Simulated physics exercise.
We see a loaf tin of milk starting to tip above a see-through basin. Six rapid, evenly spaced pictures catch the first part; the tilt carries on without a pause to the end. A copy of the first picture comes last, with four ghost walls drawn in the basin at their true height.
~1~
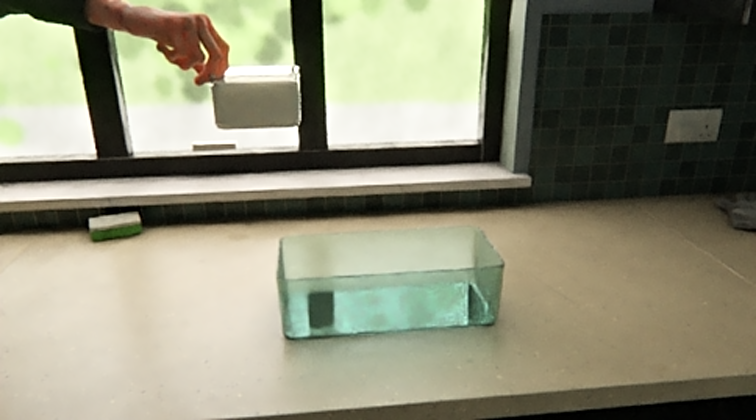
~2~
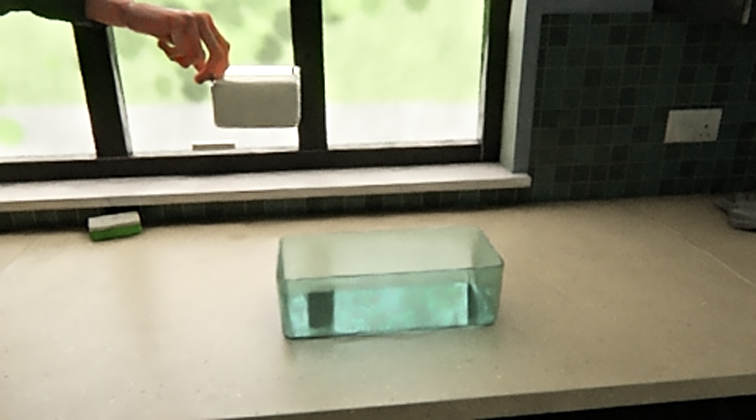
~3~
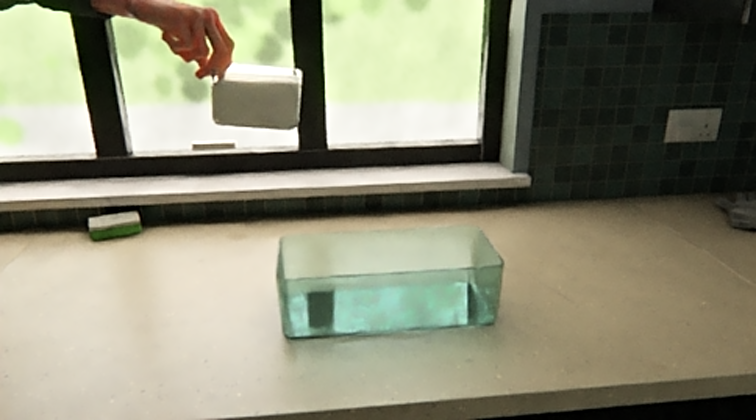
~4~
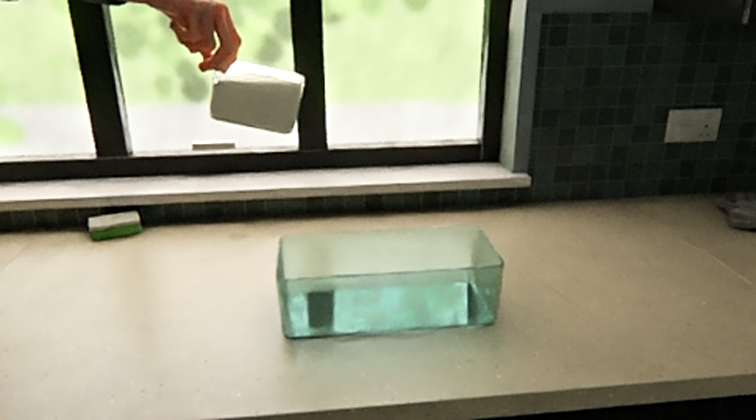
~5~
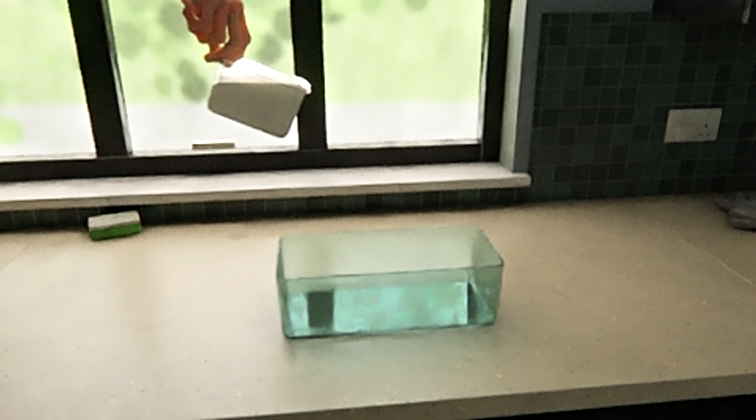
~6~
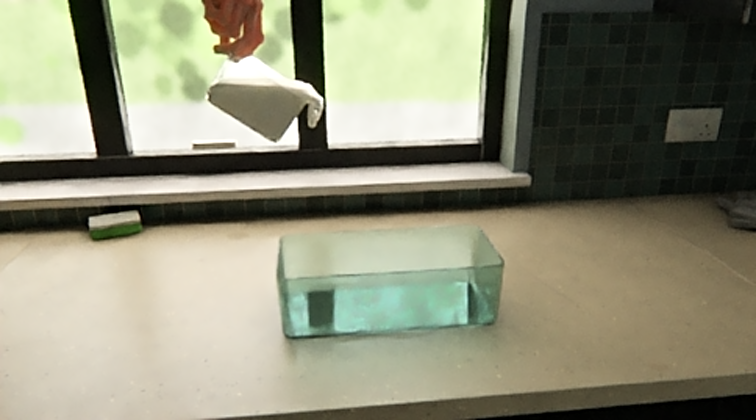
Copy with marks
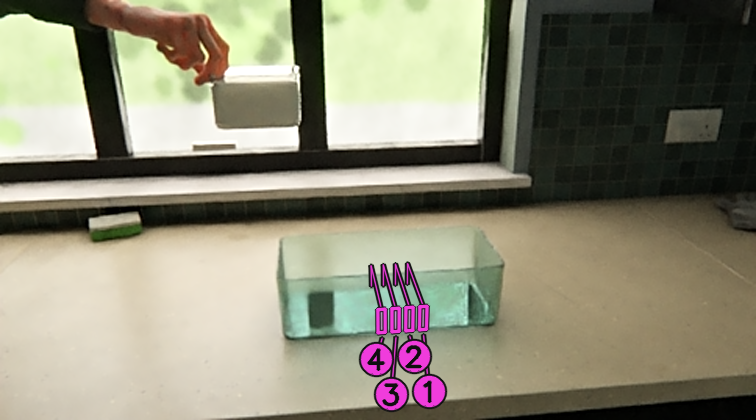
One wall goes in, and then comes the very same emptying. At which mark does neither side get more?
The answer is position 4.
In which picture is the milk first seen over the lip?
Picture 5.
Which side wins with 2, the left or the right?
The left one.
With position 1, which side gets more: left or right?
The left side.
In magenta, 1 at (423, 335); 2 at (409, 336); 3 at (396, 337); 4 at (382, 338).
For position 1, about 86 % ends left of the wall and 9 % right of it; 5 % is lost outside.
For position 2, about 90 % ends left of the wall and 7 % right of it; 3 % is lost outside.
For position 3, about 85 % ends left of the wall and 10 % right of it; 4 % is lost outside.
For position 4, about 50 % ends left of the wall and 46 % right of it; 4 % is lost outside.
